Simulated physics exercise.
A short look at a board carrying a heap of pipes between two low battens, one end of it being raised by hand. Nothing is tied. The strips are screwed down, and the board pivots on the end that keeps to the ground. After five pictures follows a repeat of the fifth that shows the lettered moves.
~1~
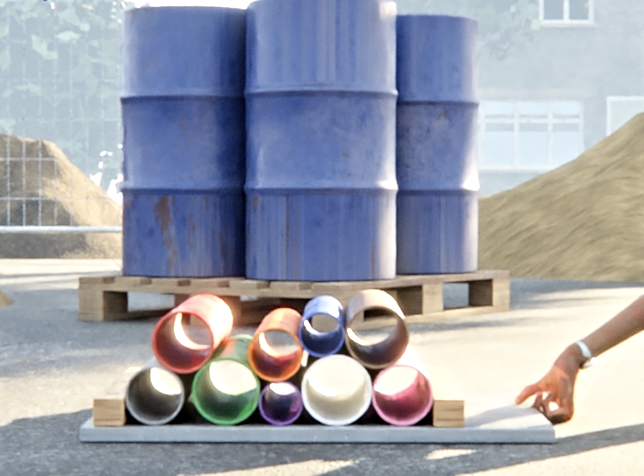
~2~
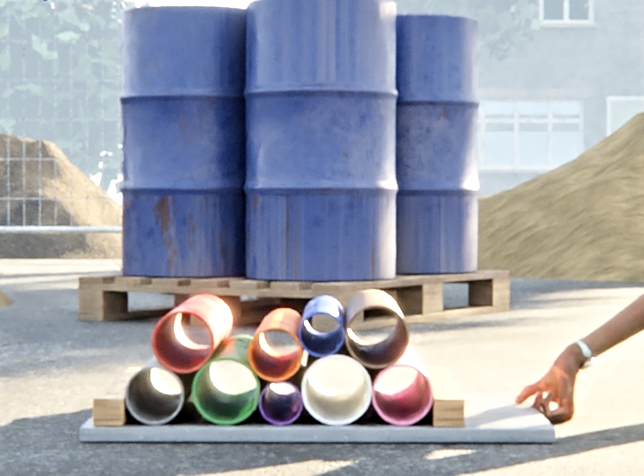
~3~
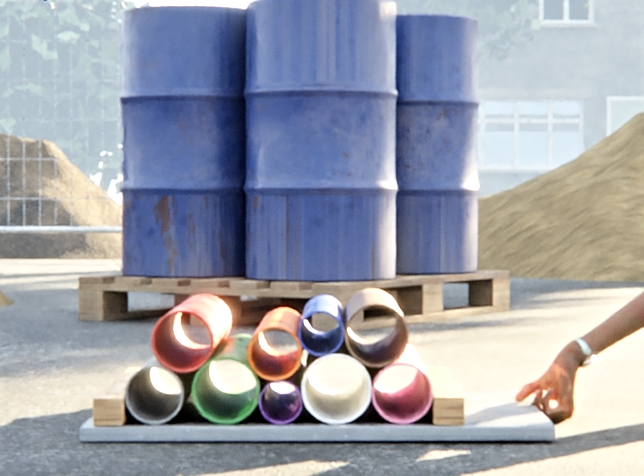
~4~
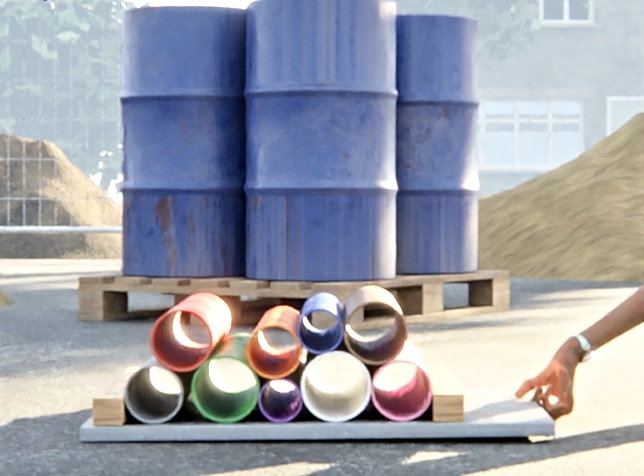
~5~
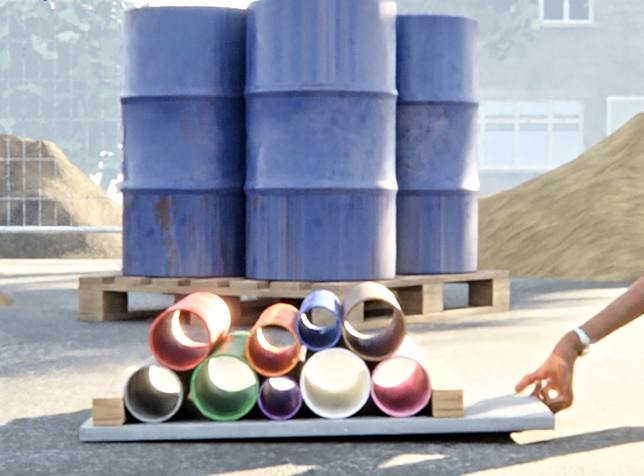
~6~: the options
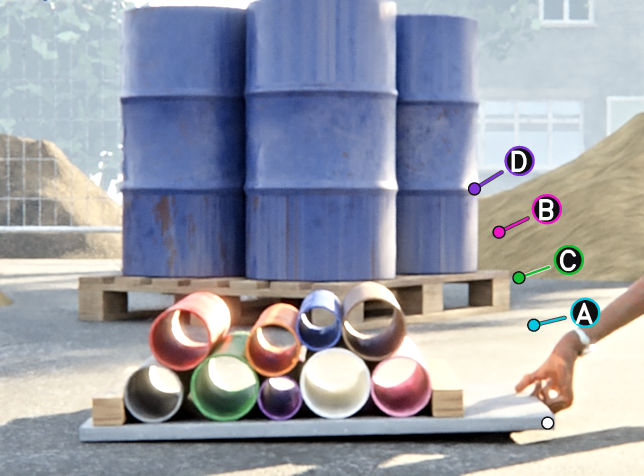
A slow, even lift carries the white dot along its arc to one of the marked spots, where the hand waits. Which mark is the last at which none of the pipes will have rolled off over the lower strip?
Mark C is as high as it can go.
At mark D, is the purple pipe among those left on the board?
Yes.
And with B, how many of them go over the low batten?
With B, one.
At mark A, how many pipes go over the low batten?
At A the number is none.
On the marked copy, A at (534, 325); B at (499, 232); C at (519, 278); D at (474, 189); the white dot at (548, 423).
Following C. Soon after the start, board at 14°.
Later, board at 20°.
In the end, board at 20°, none over the low batten.
As for the rest, A none over the low batten; B one over the low batten (red); D one over the low batten (red).
